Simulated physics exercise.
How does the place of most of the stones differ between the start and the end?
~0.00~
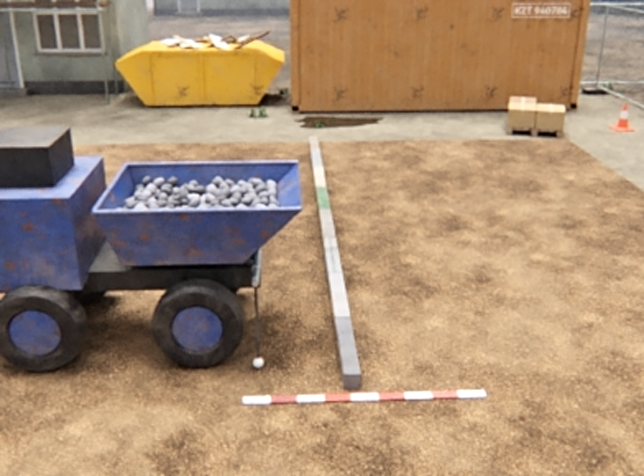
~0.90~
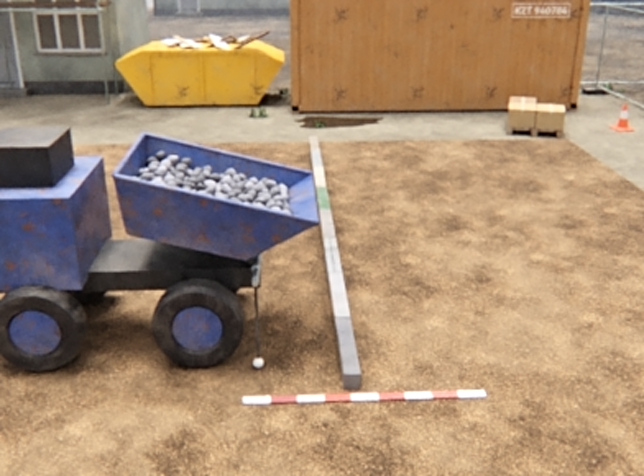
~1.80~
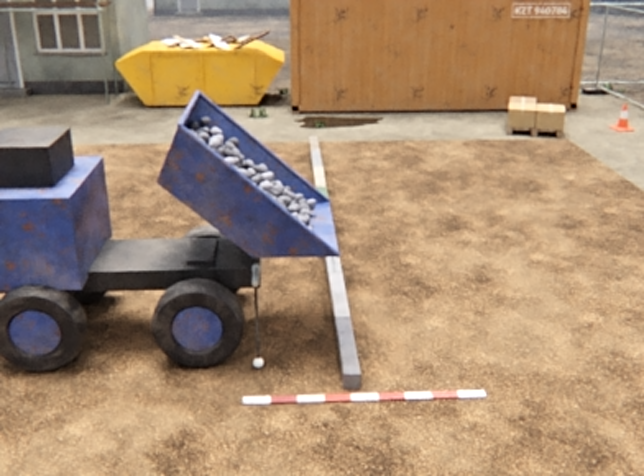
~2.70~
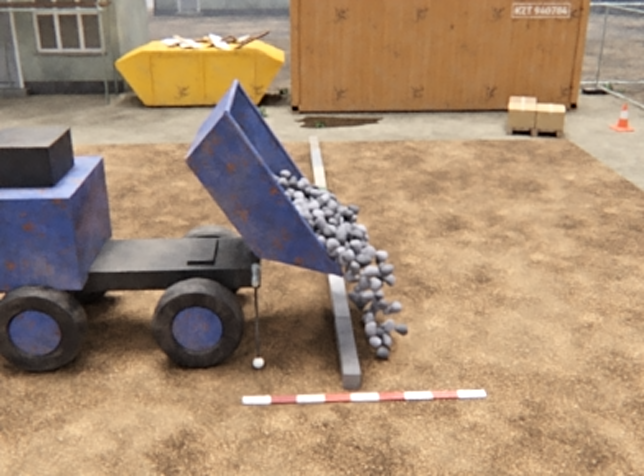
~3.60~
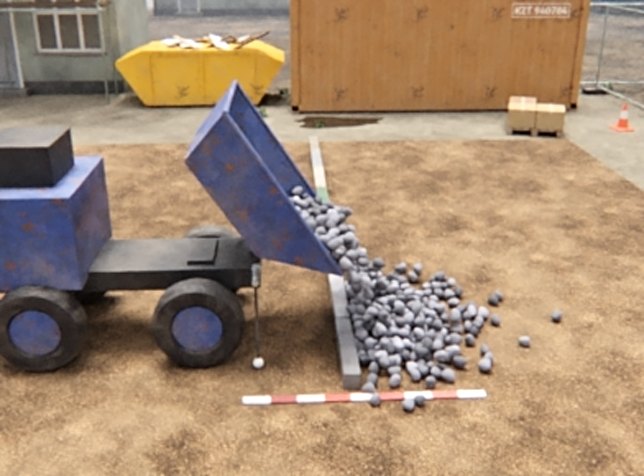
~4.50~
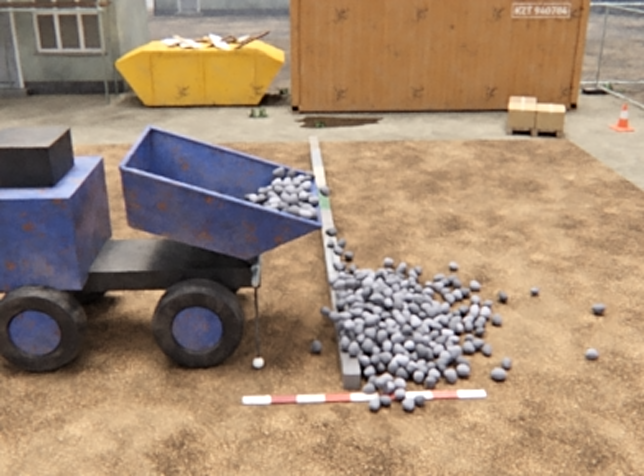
At the start the stones all sit in the dumper's blue body. By the end most of them lie in a heap on the ground to the right, beyond the kerb, with some still in the body.
